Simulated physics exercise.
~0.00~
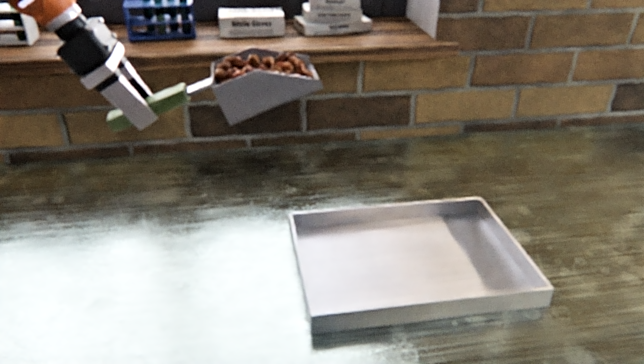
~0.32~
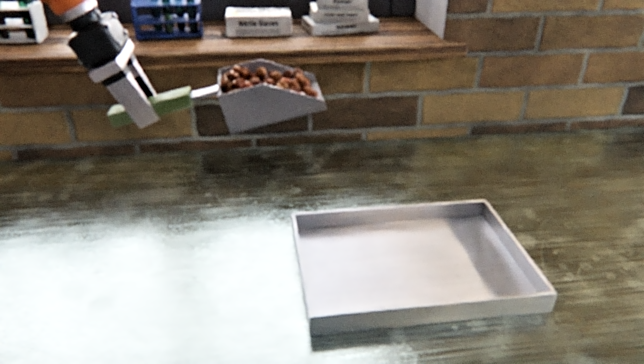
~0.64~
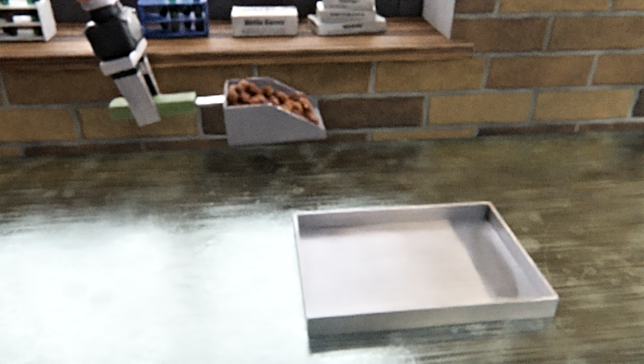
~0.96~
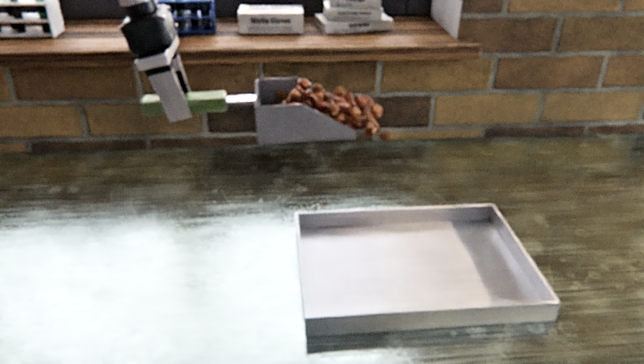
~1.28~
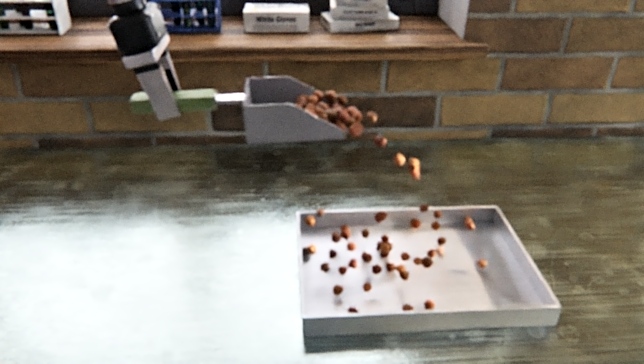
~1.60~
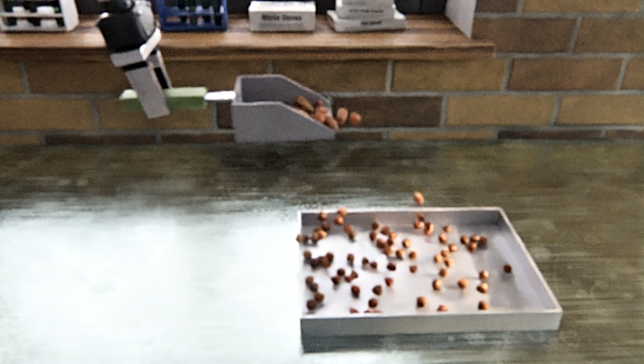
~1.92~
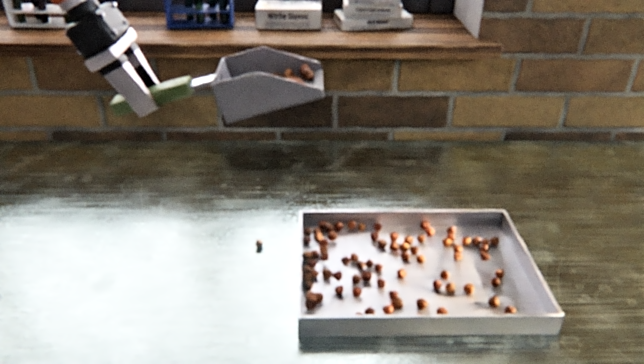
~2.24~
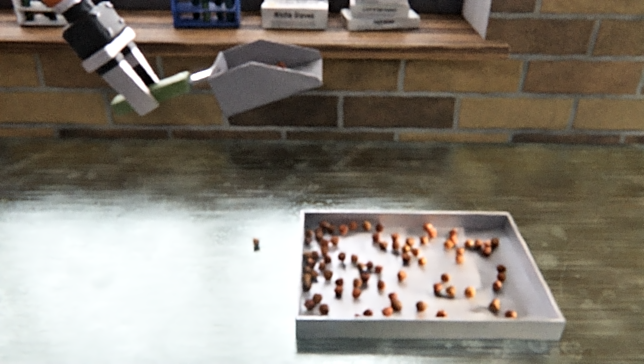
The video shows a robot arm tipping a grey scoop of hazelnuts above a shallow tray on a dark table, scattering most of them into it. The arm then tilts the scoop back up with some nuts still inside, while one nut lies left of the tray.
